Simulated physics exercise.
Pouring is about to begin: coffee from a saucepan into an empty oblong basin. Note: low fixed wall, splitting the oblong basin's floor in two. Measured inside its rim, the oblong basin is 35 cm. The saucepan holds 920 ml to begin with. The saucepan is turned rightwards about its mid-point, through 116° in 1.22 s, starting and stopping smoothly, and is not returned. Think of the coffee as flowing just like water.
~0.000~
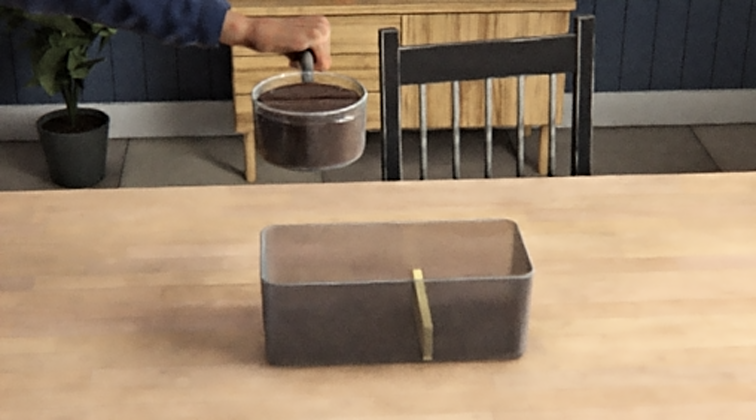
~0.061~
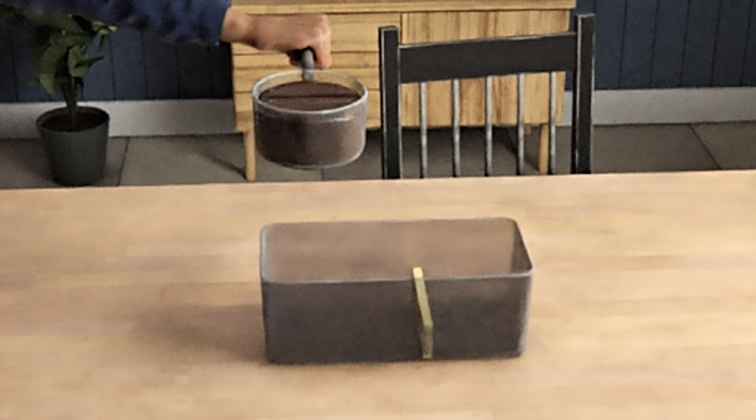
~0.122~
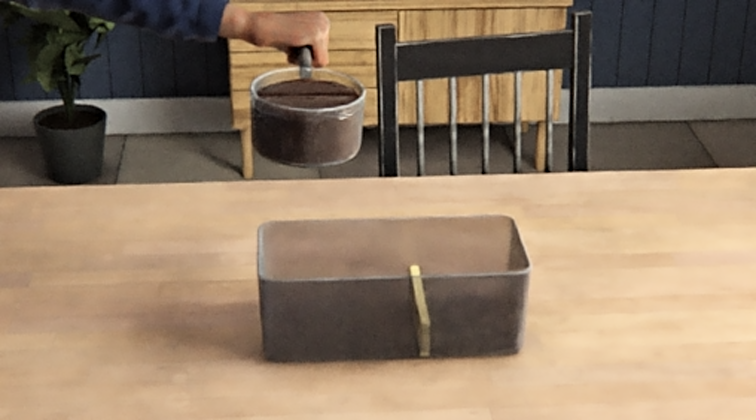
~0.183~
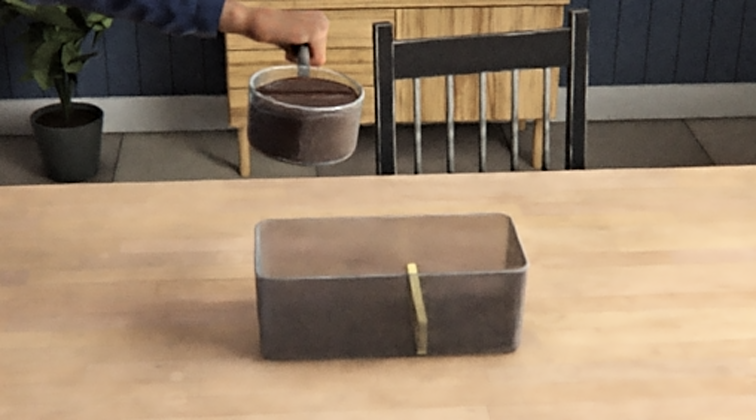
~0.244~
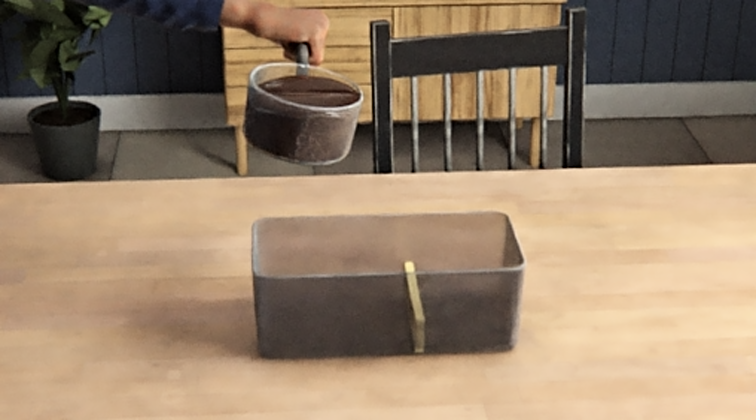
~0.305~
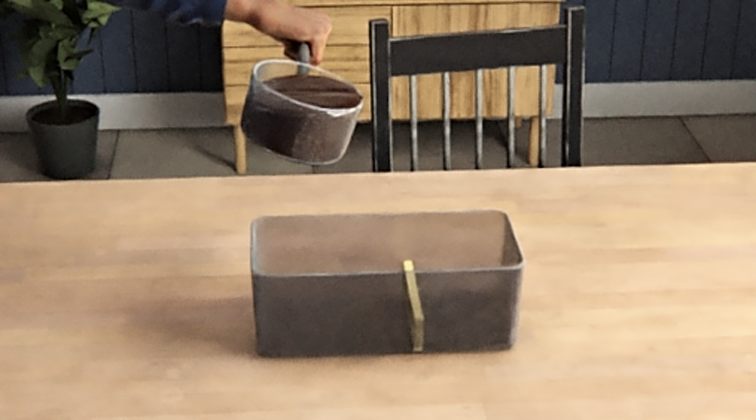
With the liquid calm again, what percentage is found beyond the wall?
Beyond the wall there is roughly 60 percent.
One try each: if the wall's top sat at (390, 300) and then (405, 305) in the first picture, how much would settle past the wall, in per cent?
Respectively close to 85 and 70 %.
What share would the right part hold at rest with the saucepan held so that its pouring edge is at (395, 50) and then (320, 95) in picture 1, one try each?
Respectively 80 and 5 %.
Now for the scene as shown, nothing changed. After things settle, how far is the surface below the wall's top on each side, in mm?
Left roughly 40 mm; right roughly 22 mm.
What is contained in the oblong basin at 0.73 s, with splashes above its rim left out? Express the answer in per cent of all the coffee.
18 %, give or take.
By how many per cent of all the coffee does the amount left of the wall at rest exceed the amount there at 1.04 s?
That is roughly 14 in a hundred of the whole.
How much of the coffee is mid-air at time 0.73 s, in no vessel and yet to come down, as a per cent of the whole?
At that moment, about 38 percent.
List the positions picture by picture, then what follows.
In the first picture, it leans 0°; its right rim is at (365, 93); the coffee meets the walls at (255, 102) and (363, 99); the oblong basin's rim runs from (262, 255) to (525, 248); the wall's top is at (422, 298).
In the second picture, it leans 1°; its right rim is at (366, 92); the coffee meets the walls at (255, 100) and (364, 98).
In the third picture, it leans 3°; its right rim is at (364, 92); the coffee meets the walls at (253, 97) and (361, 96).
In the fourth picture, it leans 6°; its right rim is at (362, 93); the coffee meets the walls at (251, 95) and (360, 95).
In the fifth picture, it leans 11°; its right rim is at (361, 96); the coffee meets the walls at (249, 94) and (360, 93).
In the sixth picture, it leans 17°; its right rim is at (362, 100); the coffee meets the walls at (249, 93) and (358, 93); 1 per cent is over the edge.
By 0.73 s the tilt is 76° and 44 per cent is still to pour, 4 is left of the wall and 15 right of it.
By 1.04 s the tilt is 110° and 5 per cent is still to pour, 26 is left of the wall and 59 right of it.
By 1.37 s the tilt is 116° and 0 per cent is still to pour, 39 is left of the wall and 59 right of it.
By 1.72 s the tilt is 116° and 0 per cent is still to pour, 39 is left of the wall and 60 right of it.
At rest 39 per cent lies left of the wall, 60 right of it and 1 outside.
